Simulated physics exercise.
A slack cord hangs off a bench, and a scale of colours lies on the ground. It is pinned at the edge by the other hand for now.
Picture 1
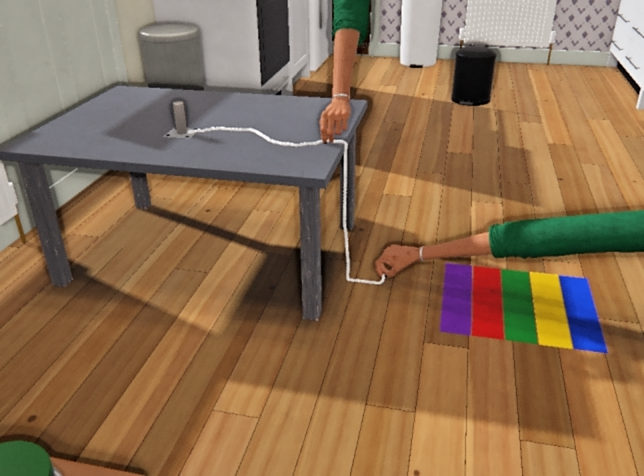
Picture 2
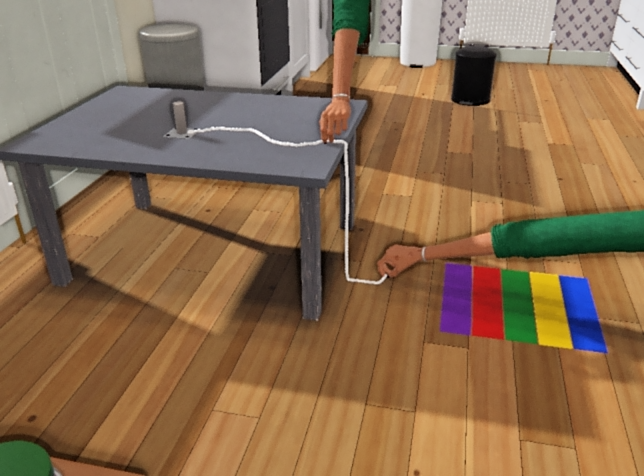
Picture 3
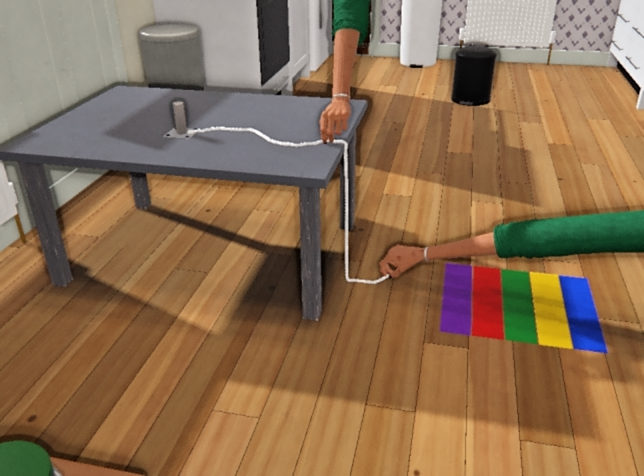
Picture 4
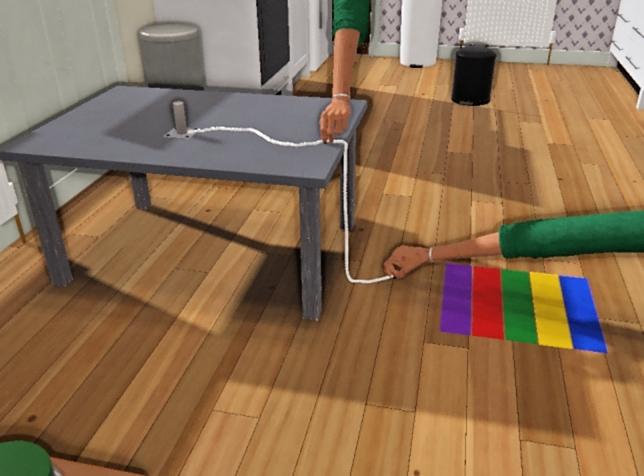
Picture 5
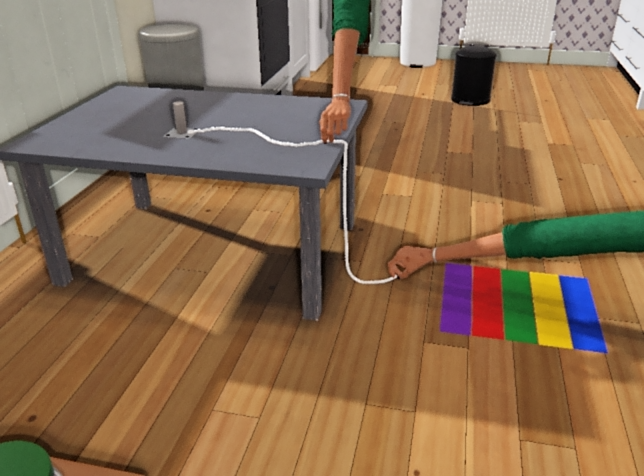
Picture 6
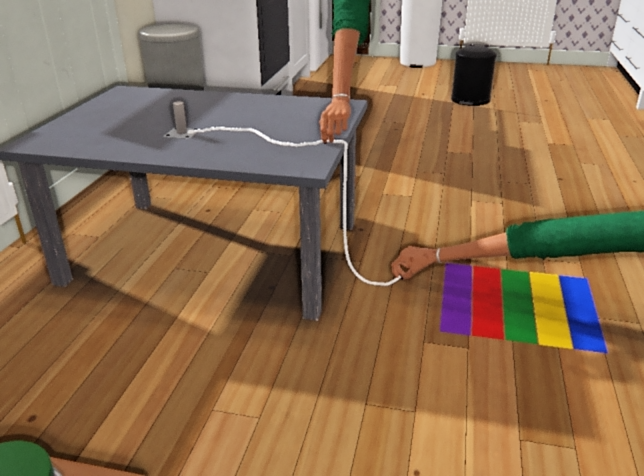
A hand on the floor draws the cord's end slightly right toward the coloured stripes.
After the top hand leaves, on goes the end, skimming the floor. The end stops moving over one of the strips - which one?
The green strip.
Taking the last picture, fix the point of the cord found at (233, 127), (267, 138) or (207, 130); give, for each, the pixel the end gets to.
Readings in order - (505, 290), (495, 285), (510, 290).
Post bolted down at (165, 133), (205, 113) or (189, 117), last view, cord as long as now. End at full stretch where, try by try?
Results per try: (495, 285); (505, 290); (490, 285).
Soon after, end near (463, 284); over purple.
Then, end near (498, 288); over red.
At full stretch, end near (517, 290); over green. The green one.
